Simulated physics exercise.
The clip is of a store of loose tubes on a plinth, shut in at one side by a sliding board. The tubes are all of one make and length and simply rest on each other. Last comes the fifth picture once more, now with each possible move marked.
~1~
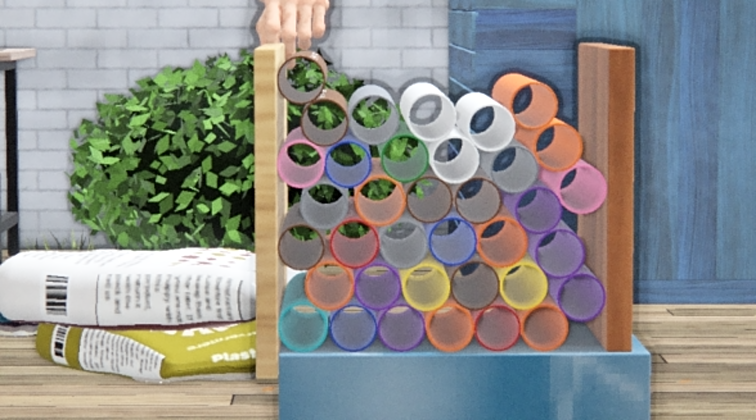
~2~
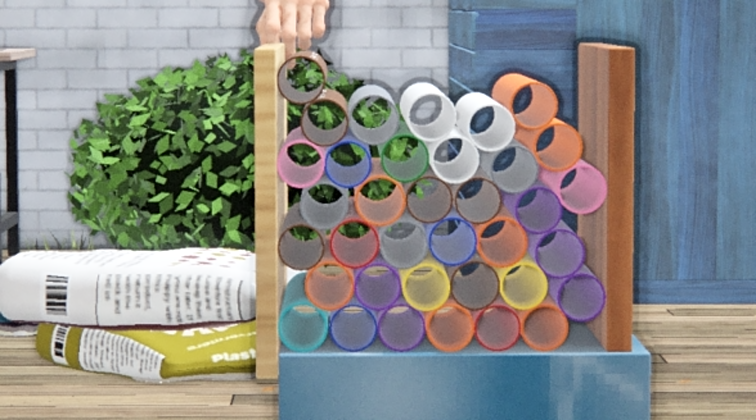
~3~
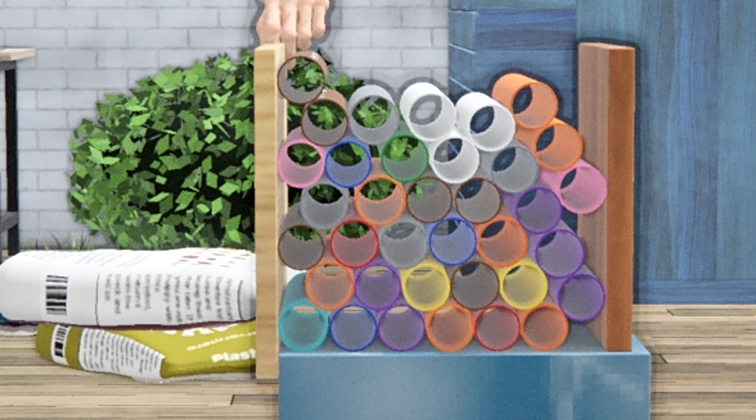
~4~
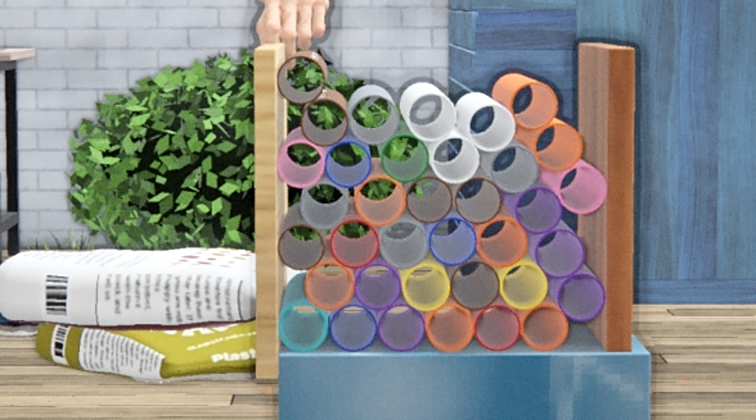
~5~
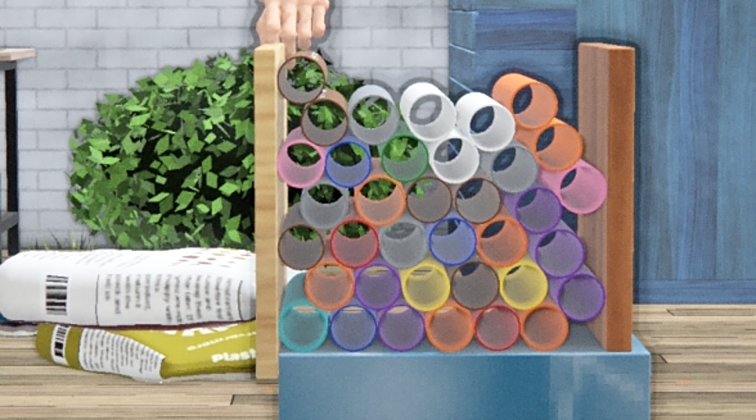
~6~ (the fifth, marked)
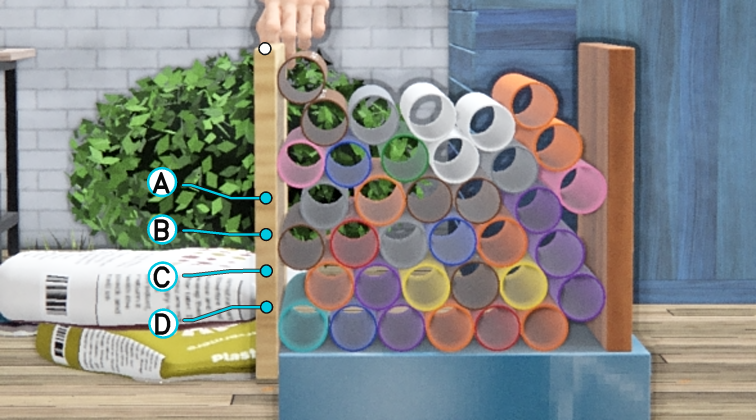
On a blue plinth, a hand stays above stacked coloured tubes between boards as nothing visibly moves.
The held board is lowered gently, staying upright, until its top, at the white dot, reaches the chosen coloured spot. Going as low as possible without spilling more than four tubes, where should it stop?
The answer is mark C.
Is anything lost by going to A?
Yes, at A.
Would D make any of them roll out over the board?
Yes, at D.
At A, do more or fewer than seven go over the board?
It loses fewer than seven.
On the copy, A at (266, 198); B at (266, 235); C at (266, 271); D at (266, 307); the white dot at (265, 49).
On C. First, top of the board (277, 145).
Then, top of the board (277, 252).
Finally, top of the board (278, 270), three out over the board.
By contrast, A one out over the board; B three out over the board; D more than four out over the board.
